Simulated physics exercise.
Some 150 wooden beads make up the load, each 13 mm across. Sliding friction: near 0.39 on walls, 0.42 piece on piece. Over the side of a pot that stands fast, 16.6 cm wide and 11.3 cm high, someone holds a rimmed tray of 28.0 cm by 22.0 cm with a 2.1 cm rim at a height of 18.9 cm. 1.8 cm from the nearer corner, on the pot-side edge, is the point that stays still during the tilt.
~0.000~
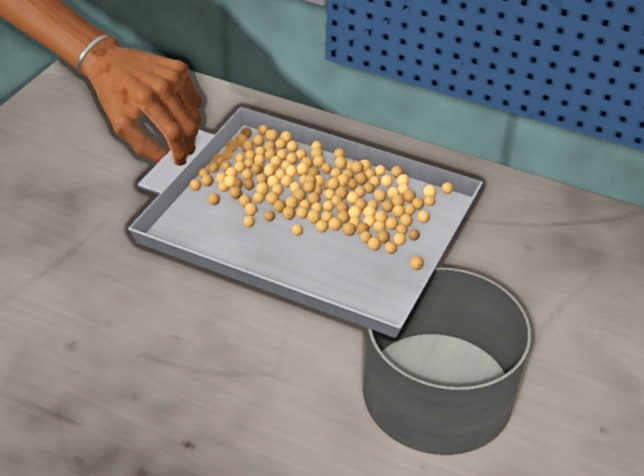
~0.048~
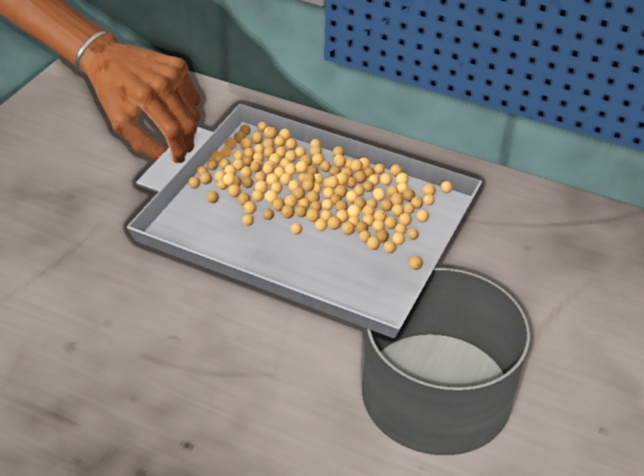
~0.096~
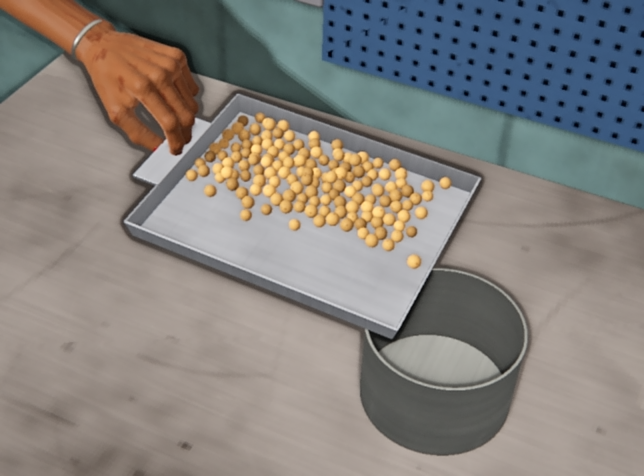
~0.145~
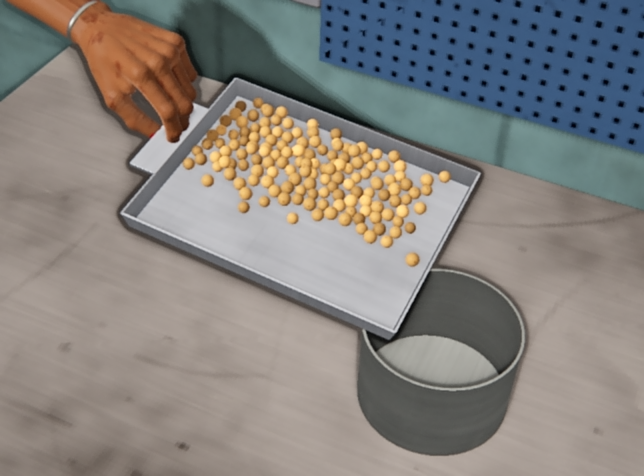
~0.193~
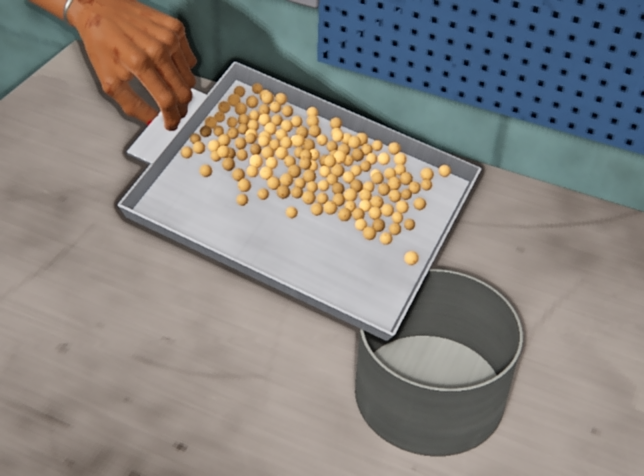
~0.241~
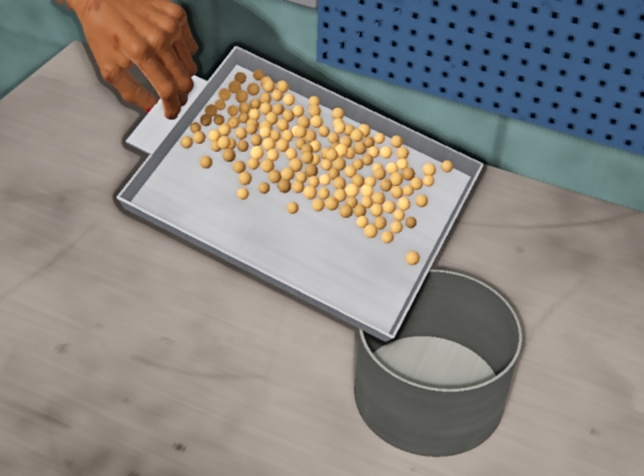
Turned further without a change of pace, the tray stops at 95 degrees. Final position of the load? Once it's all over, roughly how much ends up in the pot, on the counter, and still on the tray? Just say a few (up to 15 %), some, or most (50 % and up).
Pot: A few, counter: Most, left on the tray: A few.
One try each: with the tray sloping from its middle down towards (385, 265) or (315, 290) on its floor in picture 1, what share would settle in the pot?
Around 35 % for the first direction, around 0 % for the second.
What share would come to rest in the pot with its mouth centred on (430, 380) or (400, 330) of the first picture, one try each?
First try about 75 per cent, second try about 0 per cent.
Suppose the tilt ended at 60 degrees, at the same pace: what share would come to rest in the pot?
In that case it comes to about 0 in a hundred.
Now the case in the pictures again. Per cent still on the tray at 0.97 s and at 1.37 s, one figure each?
Around 65 first, about 0 after.
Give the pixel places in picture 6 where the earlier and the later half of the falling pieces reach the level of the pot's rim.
Earlier half at about (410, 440), later half at about (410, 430) in pixels.
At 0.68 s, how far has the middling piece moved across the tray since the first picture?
Displacement on the tray: Roughly 15 cm.
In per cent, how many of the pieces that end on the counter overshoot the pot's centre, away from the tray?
Some 70 per cent of the spill lies beyond the centre.
Then, at 0.68 s, tilt 54 degrees; the tray holds 100 %, the pot 0 %.
After 0.97 s, tilt 79 degrees; the tray holds 65 %, the pot 0 %.
Then, at 1.37 s, tilt 95 degrees; the tray holds 0 %, the pot 0 %.
In the end, at 2.5 s, pot 0 %, counter 100 %, tray 0 %.
